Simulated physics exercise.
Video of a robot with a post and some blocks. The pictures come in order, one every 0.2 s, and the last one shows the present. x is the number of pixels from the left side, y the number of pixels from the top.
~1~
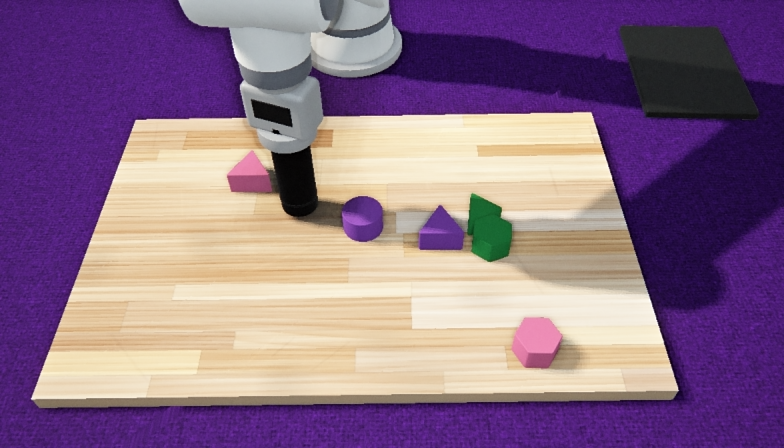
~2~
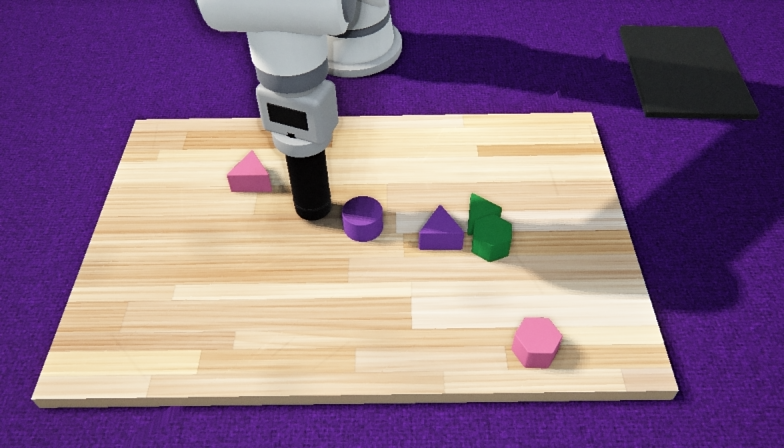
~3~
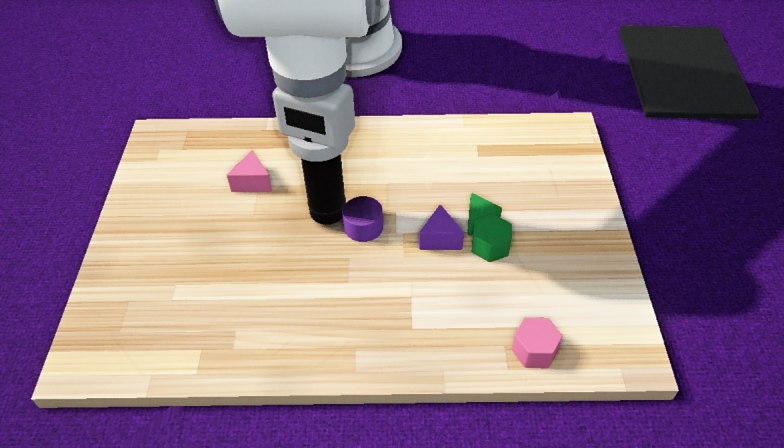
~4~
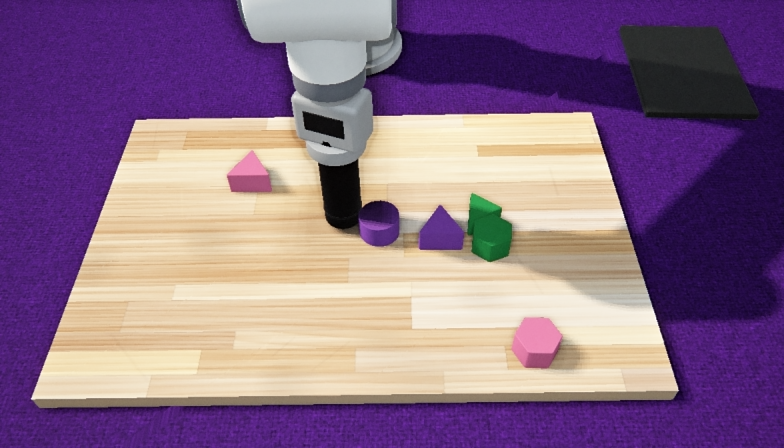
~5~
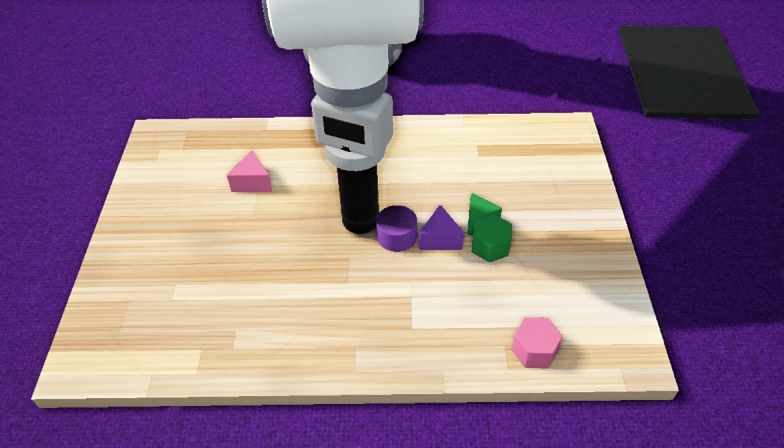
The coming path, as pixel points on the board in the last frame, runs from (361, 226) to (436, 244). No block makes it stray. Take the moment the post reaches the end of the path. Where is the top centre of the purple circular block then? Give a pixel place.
Top centre: (459, 255).
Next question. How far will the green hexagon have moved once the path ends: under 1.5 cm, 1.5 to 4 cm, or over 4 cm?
Shift of 1.5 to 4 cm.
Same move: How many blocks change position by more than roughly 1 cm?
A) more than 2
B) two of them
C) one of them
It's A.
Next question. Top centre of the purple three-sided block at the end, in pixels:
By then it is at (481, 229).
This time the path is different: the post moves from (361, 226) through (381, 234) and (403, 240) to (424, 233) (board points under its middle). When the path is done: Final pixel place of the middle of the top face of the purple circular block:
If I read the scene right, the answer is (446, 243).
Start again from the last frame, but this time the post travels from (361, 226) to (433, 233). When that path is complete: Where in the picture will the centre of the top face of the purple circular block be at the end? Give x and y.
For the centre of its top, I'd go with (445, 247).
What follows on the original path. Halfway along, post at (399, 230); purple circular block at (432, 236); purple three-sided block at (468, 230), turned 65° anticlockwise; green hexagon at (506, 229), turned 30° clockwise.
At the end, post at (436, 239); purple circular block at (459, 254); purple three-sided block at (481, 229), turned 75° anticlockwise; green three-sided block unmoved; green hexagon at (517, 229), turned 40° clockwise.
